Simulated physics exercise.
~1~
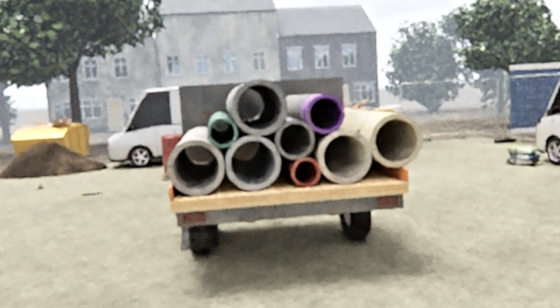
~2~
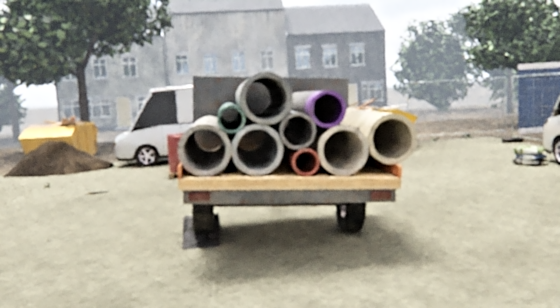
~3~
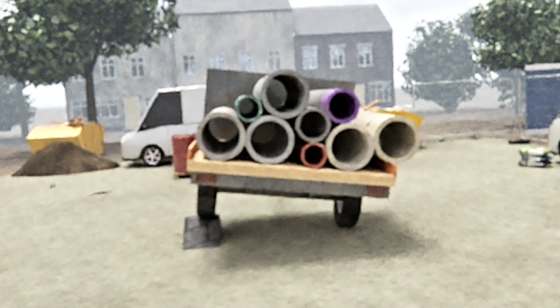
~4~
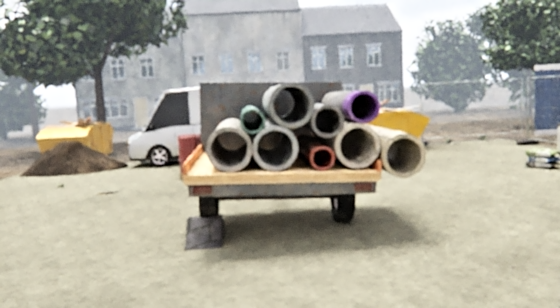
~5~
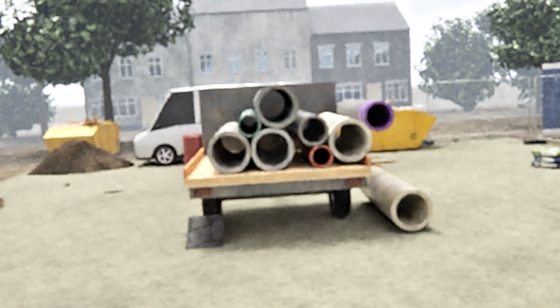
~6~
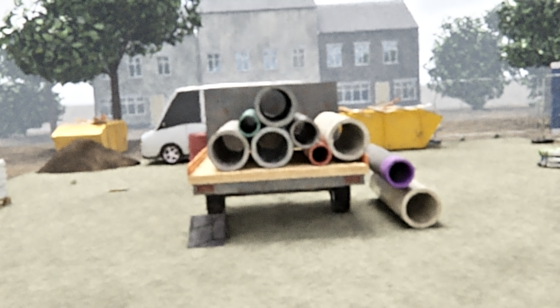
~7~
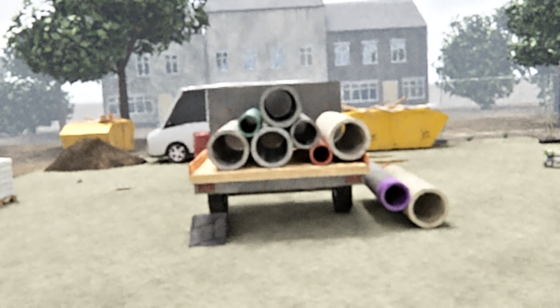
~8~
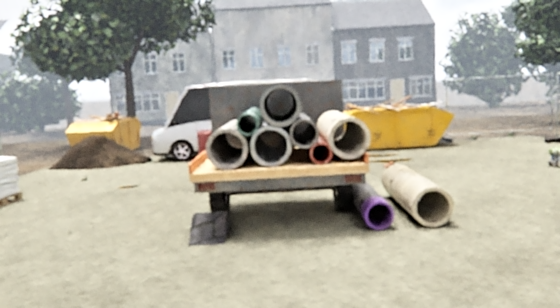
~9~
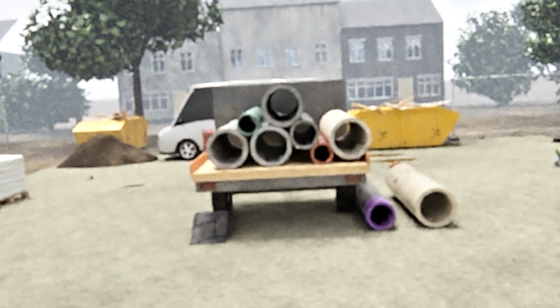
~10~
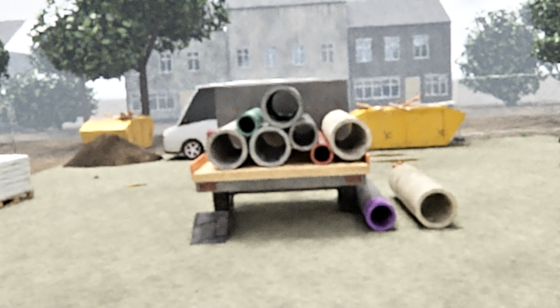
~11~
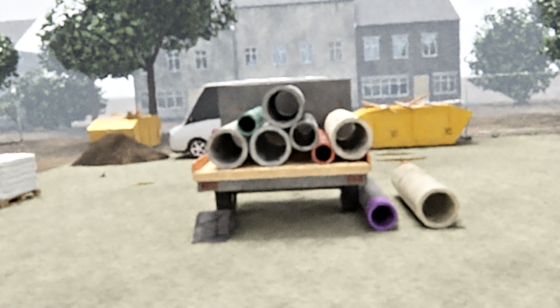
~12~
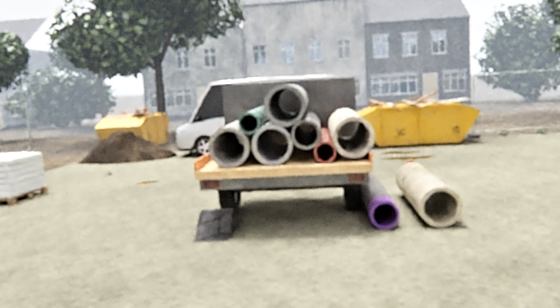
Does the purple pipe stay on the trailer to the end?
No, the purple pipe drops off the right side of the trailer and ends on the ground.
